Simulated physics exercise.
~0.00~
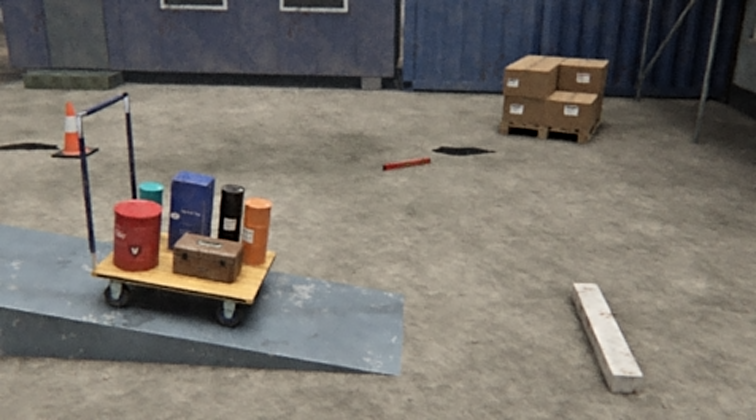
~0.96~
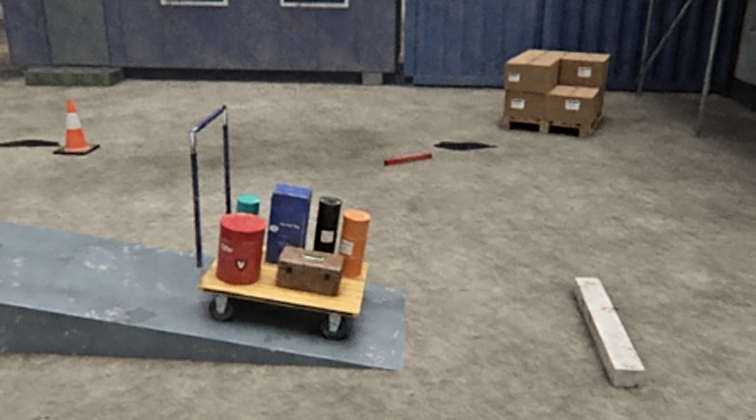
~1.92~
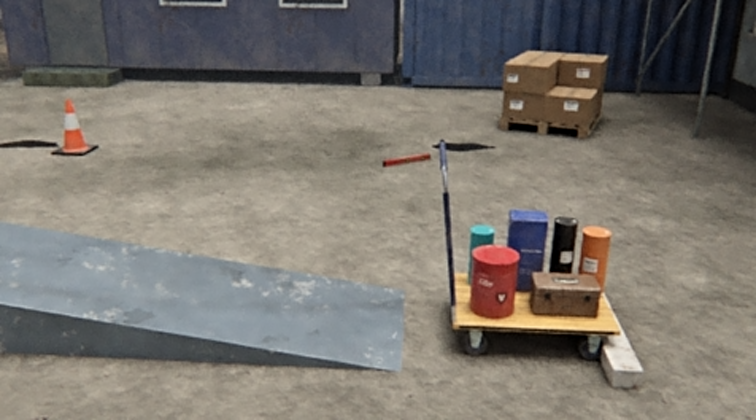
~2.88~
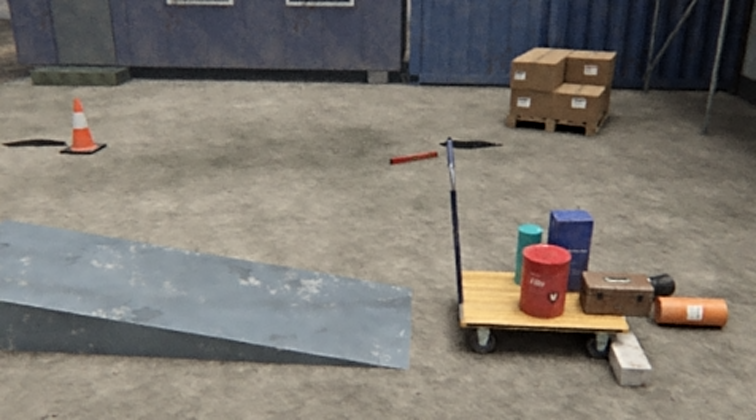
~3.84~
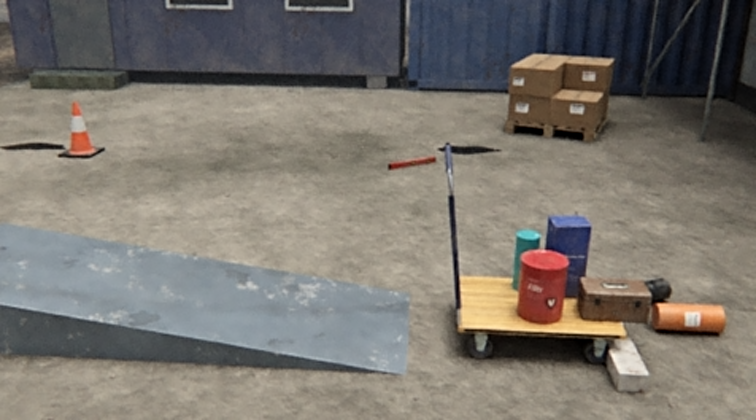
Loaded trolley rolling down a ramp and stopping at a kerb, black and orange canisters toppling off while the red pail stays upright.
